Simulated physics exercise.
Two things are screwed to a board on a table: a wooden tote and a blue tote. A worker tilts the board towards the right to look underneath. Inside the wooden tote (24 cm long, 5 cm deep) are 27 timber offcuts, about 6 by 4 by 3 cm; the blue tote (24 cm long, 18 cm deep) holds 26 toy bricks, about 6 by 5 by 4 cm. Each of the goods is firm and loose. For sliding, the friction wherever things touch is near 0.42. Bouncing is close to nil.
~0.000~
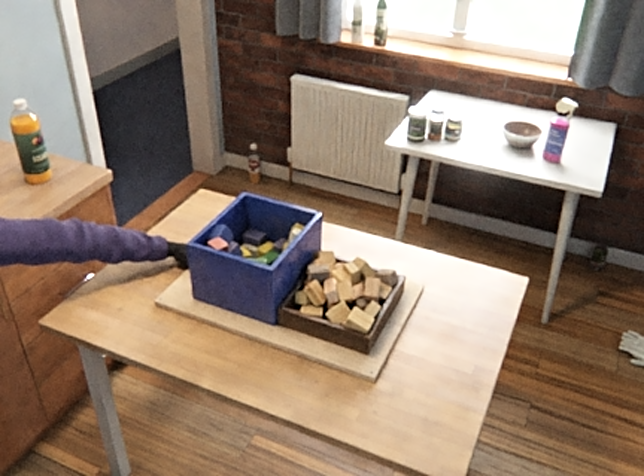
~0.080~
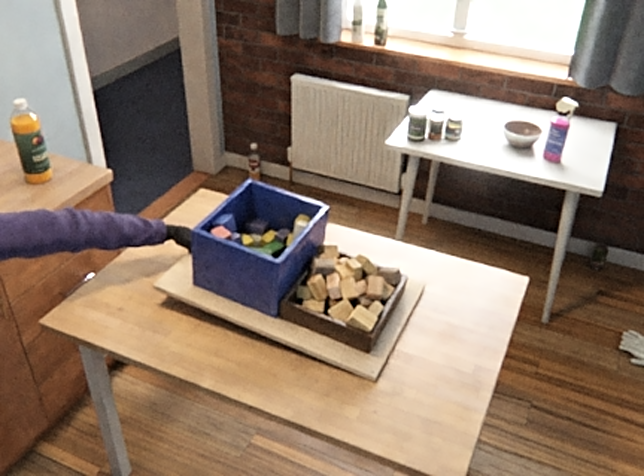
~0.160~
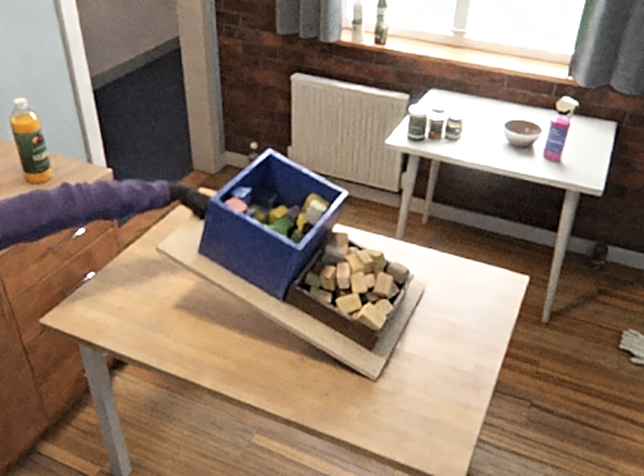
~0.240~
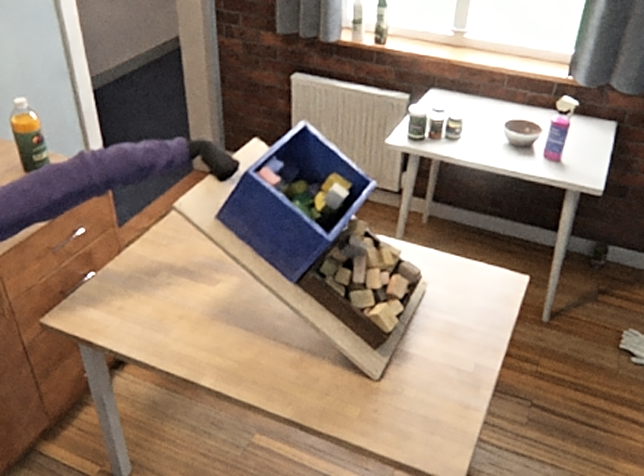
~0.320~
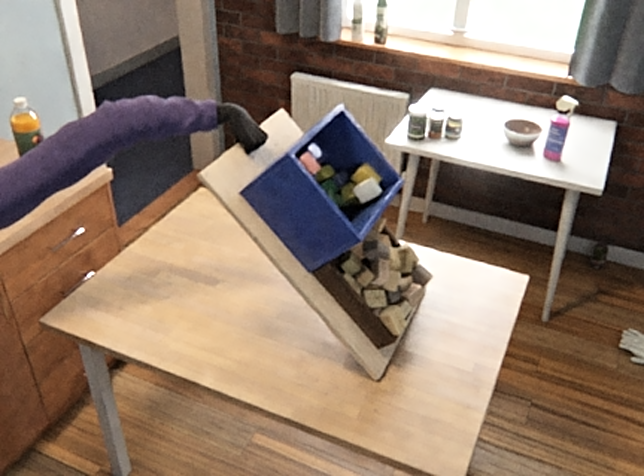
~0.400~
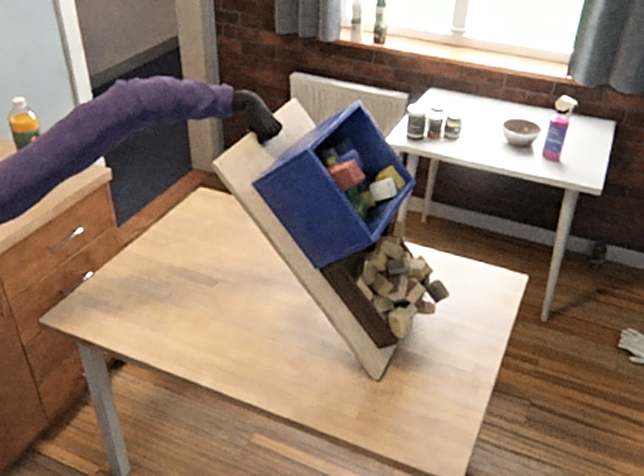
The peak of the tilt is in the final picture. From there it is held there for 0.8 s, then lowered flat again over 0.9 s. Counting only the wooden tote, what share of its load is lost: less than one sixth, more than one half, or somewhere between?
Looks like anywhere from a sixth to half of the stuff is going to get out.
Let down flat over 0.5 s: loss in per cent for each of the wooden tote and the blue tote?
Wooden tote 40, blue tote 0 per cent.
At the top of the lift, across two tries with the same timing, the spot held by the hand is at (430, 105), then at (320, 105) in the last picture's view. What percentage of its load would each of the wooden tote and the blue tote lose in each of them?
Loss per try - wooden tote 100 / 60 percent, blue tote 100 / 70 percent.
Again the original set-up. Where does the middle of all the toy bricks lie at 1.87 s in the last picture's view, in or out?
Centred roughly at (284, 261).
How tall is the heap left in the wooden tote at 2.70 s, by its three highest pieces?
It stands close to 7 cm high.
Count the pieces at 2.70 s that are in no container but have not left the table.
Some 12 pieces.
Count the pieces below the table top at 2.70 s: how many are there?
Number of pieces - roughly 1.
After 0.77 s, tilt 49°; the wooden tote is down by 8 of 27 and the blue tote is down by 3 of 26.
After 1.23 s, tilt 49°; the wooden tote is down by 9 of 27 and the blue tote is down by 3 of 26.
After 1.87 s, tilt 8°; the wooden tote is down by 10 of 27 and the blue tote is down by 3 of 26.
When it is over (at 2.70 s), the wooden tote is down by 10 of 27 and the blue tote is down by 3 of 26. Asked share, 10 of 27, 37 per cent.
